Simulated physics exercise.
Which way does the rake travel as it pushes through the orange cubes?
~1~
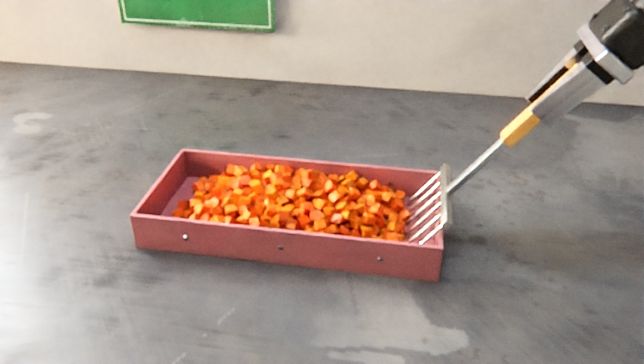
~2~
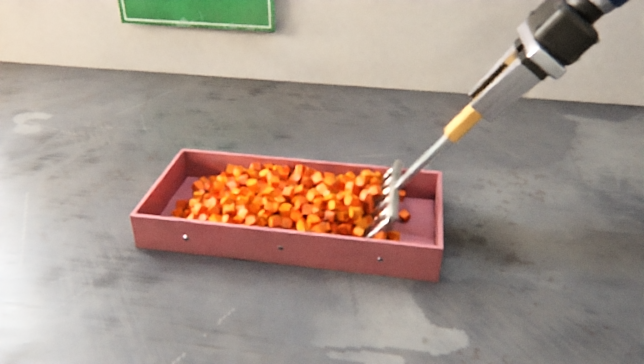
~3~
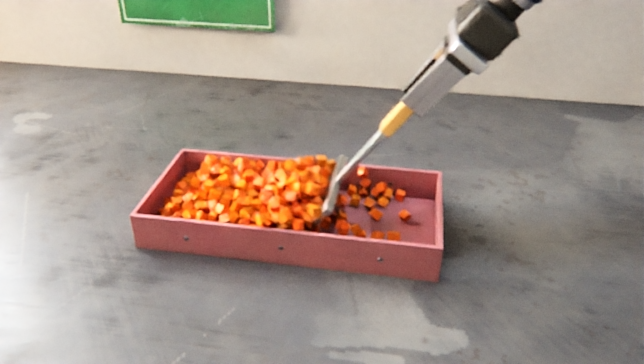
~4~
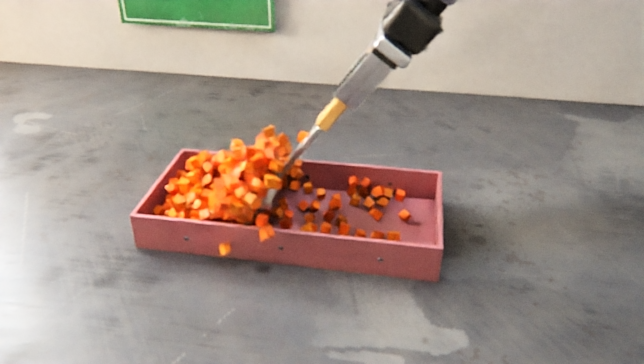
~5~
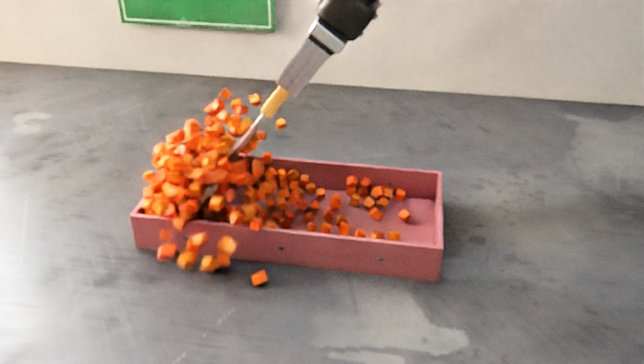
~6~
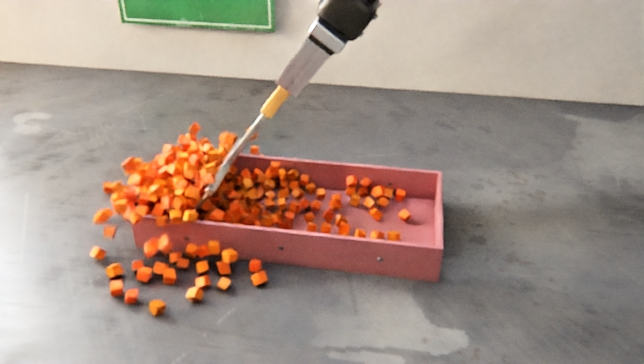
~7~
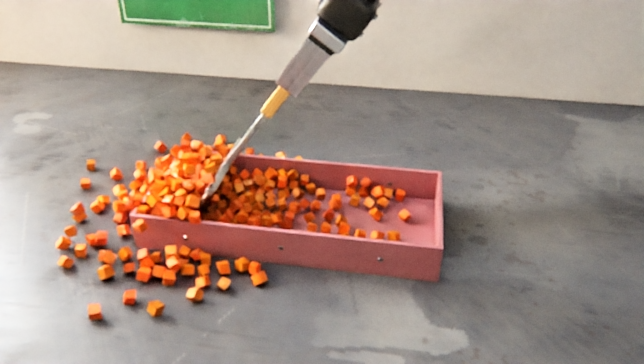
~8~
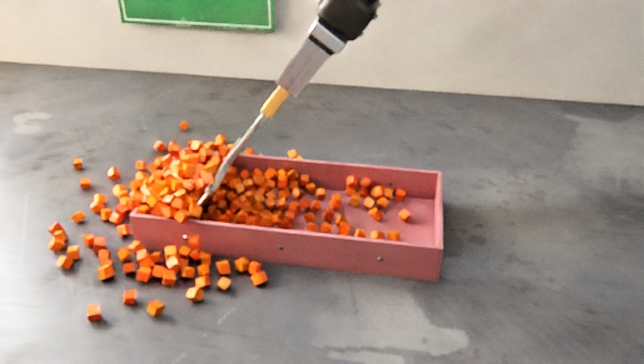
The rake travels to the left, pushing the cubes toward the left end of the tray.
